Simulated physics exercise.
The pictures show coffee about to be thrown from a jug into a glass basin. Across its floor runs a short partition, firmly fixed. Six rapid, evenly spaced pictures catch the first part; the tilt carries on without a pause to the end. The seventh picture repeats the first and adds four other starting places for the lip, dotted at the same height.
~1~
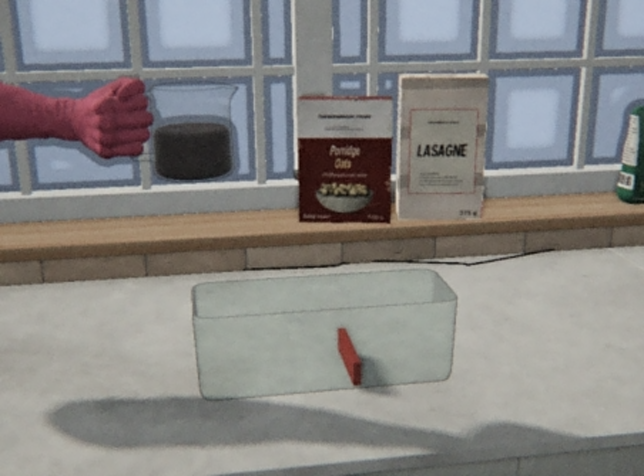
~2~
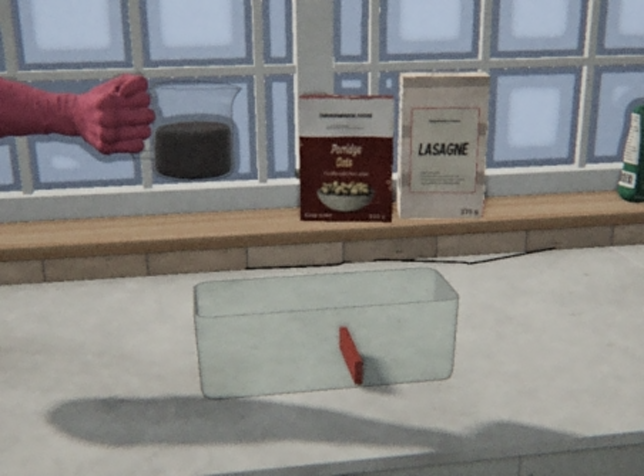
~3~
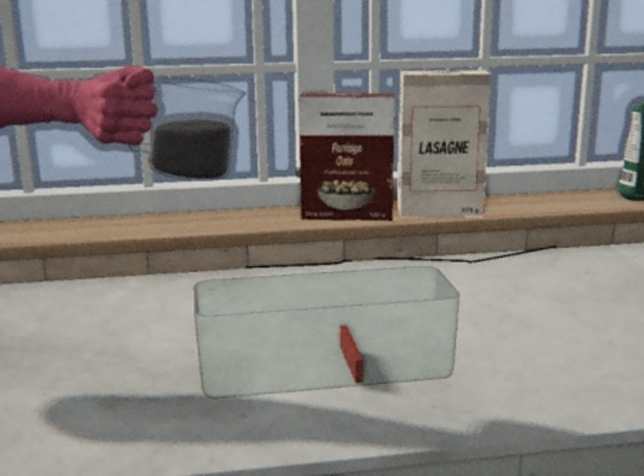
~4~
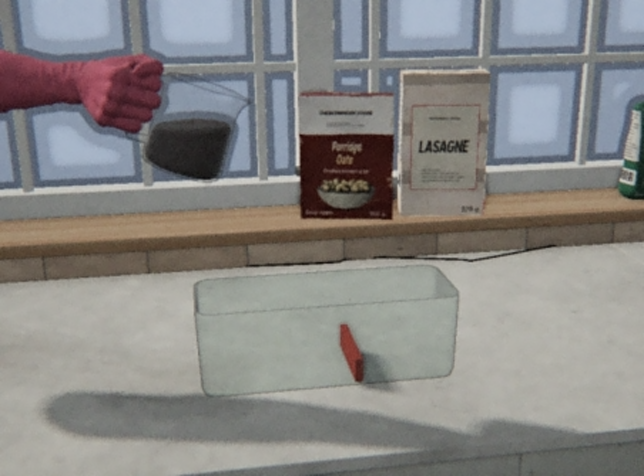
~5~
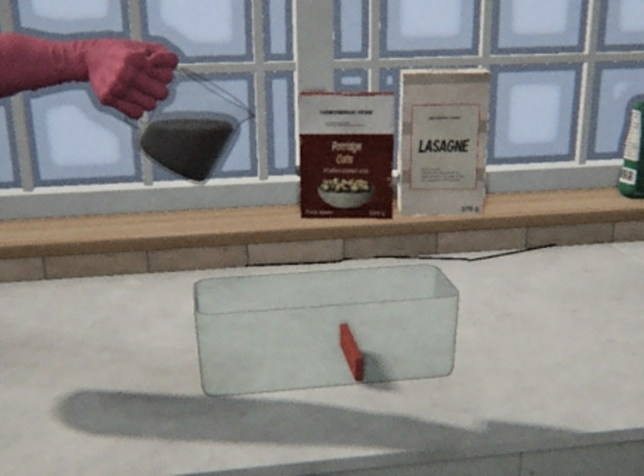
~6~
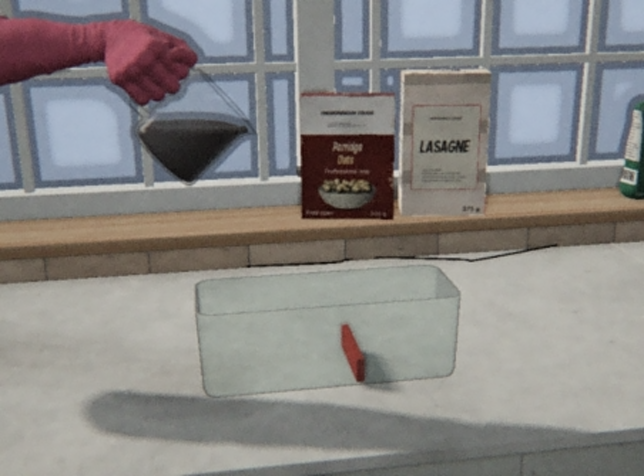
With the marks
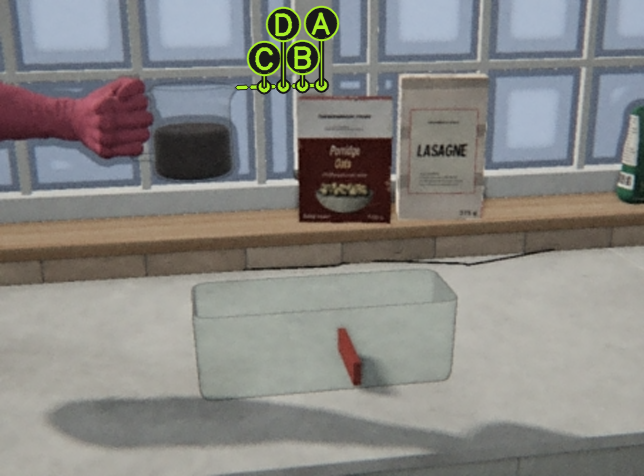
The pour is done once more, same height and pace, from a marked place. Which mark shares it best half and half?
D works best here.
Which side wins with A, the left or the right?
More ends on the right.
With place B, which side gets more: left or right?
More ends on the right.
On the marked copy, A at (321, 85); B at (302, 85); C at (264, 86); D at (283, 86).
With A, about 13 % ends left of the wall and 83 % right of it; 4 % is lost outside.
With B, about 20 % ends left of the wall and 77 % right of it; 3 % is lost outside.
With C, about 87 % ends left of the wall and 10 % right of it; 3 % is lost outside.
With D, about 48 % ends left of the wall and 50 % right of it.
